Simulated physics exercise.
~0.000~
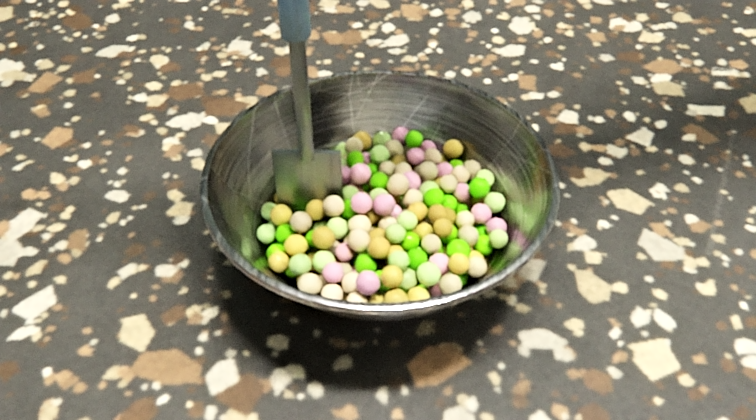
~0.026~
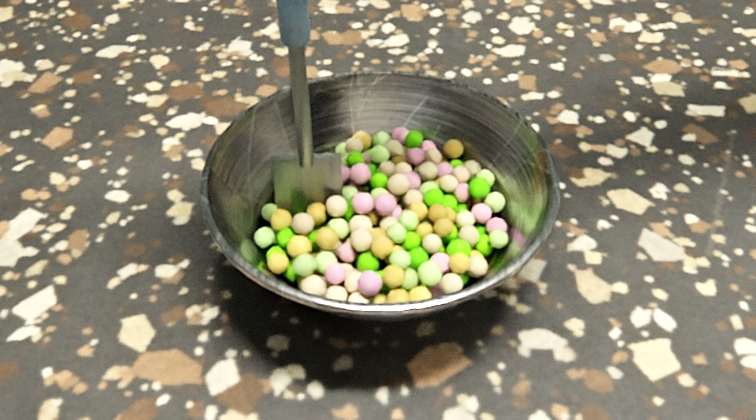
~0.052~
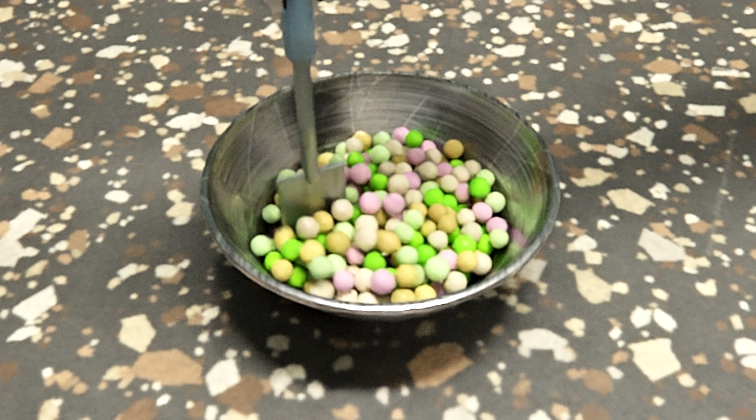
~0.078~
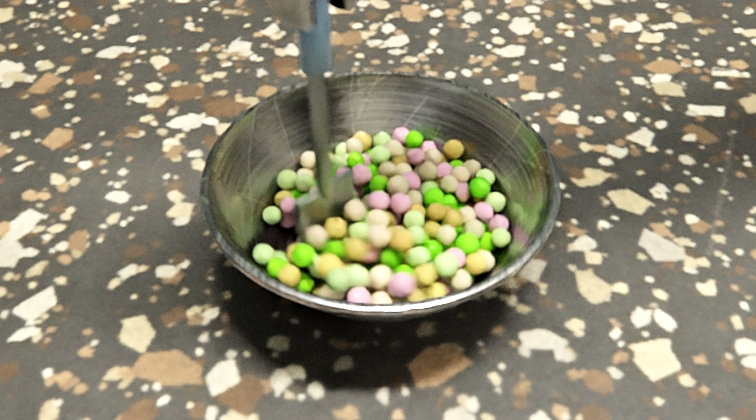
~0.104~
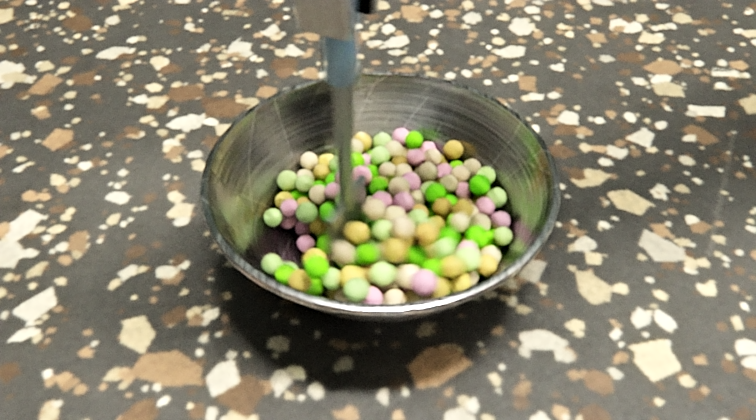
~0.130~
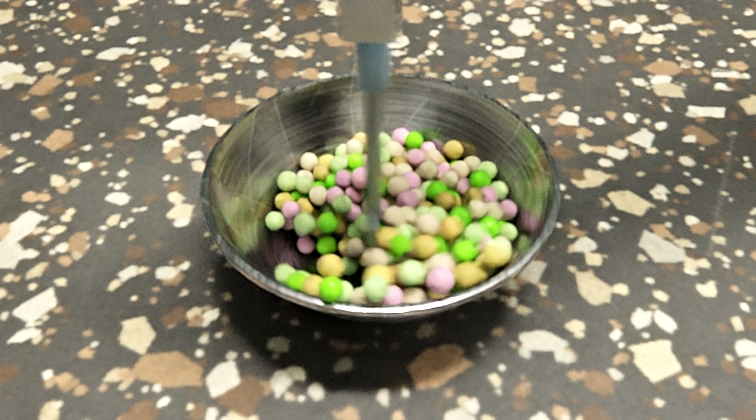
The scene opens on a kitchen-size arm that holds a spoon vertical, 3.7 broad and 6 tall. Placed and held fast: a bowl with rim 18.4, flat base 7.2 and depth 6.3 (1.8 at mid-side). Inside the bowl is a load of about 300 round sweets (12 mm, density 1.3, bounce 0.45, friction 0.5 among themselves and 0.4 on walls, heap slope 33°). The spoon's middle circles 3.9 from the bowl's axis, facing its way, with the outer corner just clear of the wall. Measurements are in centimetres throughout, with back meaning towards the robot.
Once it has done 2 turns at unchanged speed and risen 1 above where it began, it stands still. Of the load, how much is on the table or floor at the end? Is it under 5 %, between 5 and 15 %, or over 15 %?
Over 15 %.
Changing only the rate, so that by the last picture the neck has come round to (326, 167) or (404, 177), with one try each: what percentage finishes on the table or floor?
Roughly 10 and 40 percent, in that order.
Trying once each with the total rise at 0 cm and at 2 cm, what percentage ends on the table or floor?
Estimates: 30 % and 20 %.
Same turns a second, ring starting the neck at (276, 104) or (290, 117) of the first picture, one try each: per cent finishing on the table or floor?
Near 30 per cent and near 35 per cent, in that order.
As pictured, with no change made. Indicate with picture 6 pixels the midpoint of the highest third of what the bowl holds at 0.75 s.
I'd say about (456, 157).
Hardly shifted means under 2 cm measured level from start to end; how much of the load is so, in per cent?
Around 5 in a hundred, roughly.
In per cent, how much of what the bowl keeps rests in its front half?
Around 50 per cent of what the bowl keeps.
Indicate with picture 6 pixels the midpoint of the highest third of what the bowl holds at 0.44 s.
I'd put its middle near (289, 161).
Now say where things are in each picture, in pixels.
In the first picture, spoon neck at (304, 129), 0° round; upper third of the load around (393, 208), from x 265 to 500, top at y 135; 302 in the bowl.
In the second picture, spoon neck at (304, 134), 7° round; upper third of the load around (392, 214), from x 265 to 500, top at y 135.
In the third picture, spoon neck at (309, 149), 25° round; upper third of the load around (390, 227), from x 260 to 500, top at y 135.
In the fourth picture, spoon neck at (323, 164), 46° round; upper third of the load around (393, 235), from x 265 to 500, top at y 135.
In the fifth picture, spoon neck at (346, 175), 66° round; upper third of the load around (407, 238), from x 270 to 505, top at y 135.
In the sixth picture, spoon neck at (374, 180), 87° round; upper third of the load around (426, 238), from x 275 to 505, top at y 140; 302 in the bowl.
By 0.44 s, 334° round, highest piece 8 above the table; 254 in the bowl, 37 on the table or floor, 11 in flight or on the tool.
By 0.75 s, 221° round, highest piece 8 above the table; 235 in the bowl, 62 on the table or floor, 5 in flight or on the tool.
By 1.11 s, 0° round, highest piece 6 above the table; 228 in the bowl, 74 on the table or floor.
By 1.81 s, 0° round, highest piece 6 above the table; 228 in the bowl, 74 on the table or floor.
Final count, 228 in the bowl, 74 on the table or floor. That is 25 % on the table or floor.
